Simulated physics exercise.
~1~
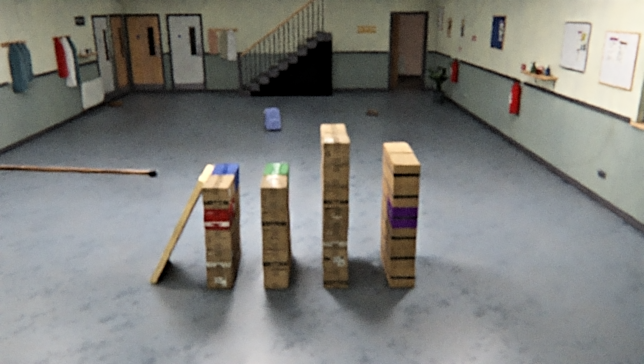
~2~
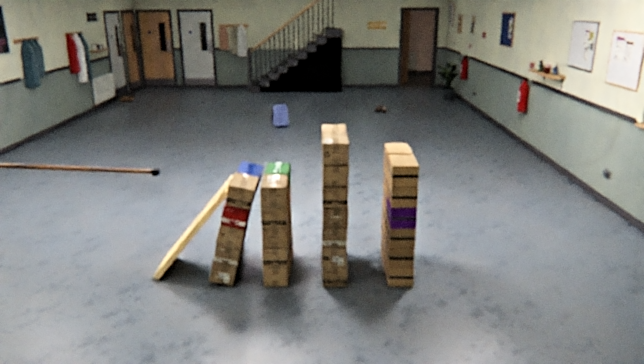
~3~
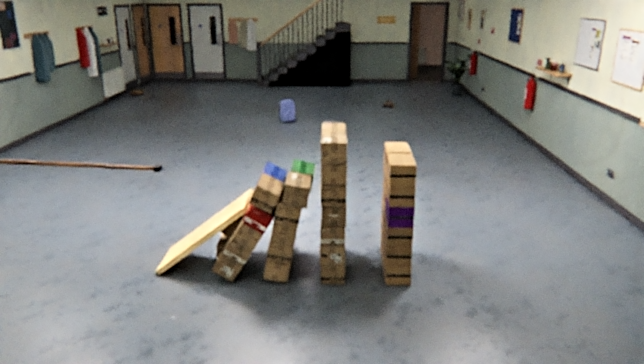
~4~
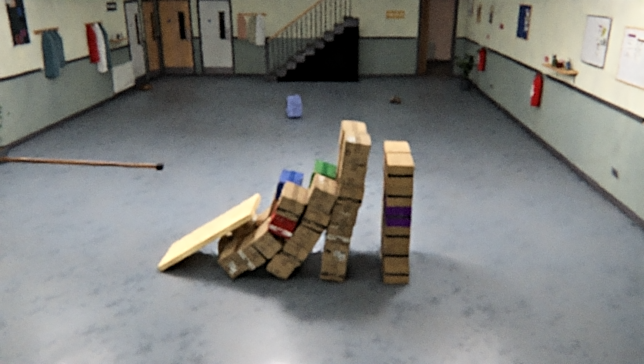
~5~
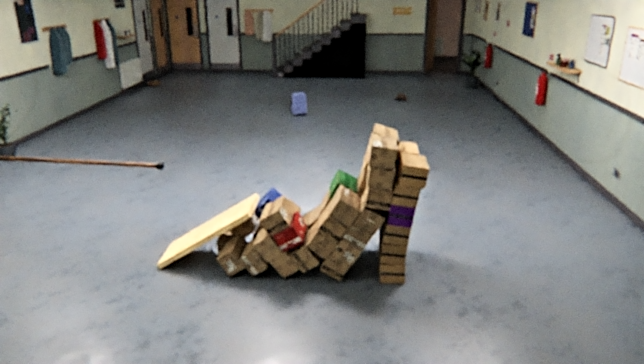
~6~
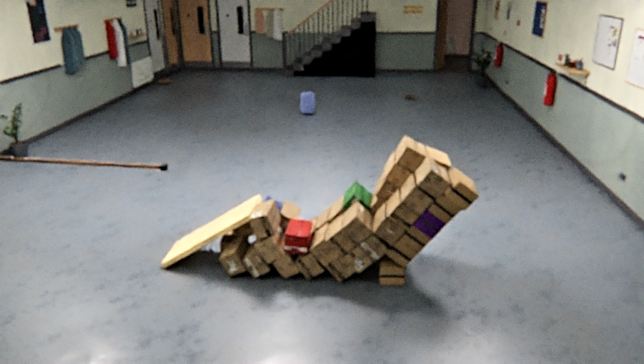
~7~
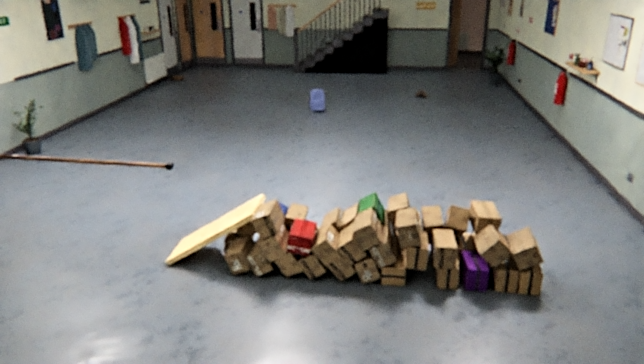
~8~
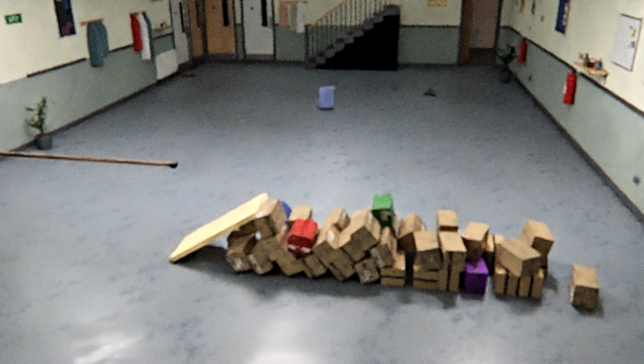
A pale board tipped against the first of four stacks of brown parcels in a large hall, and the stacks toppled rightward one after another, the tallest knocking over the last, until they lay in a long heap with the purple parcel down.
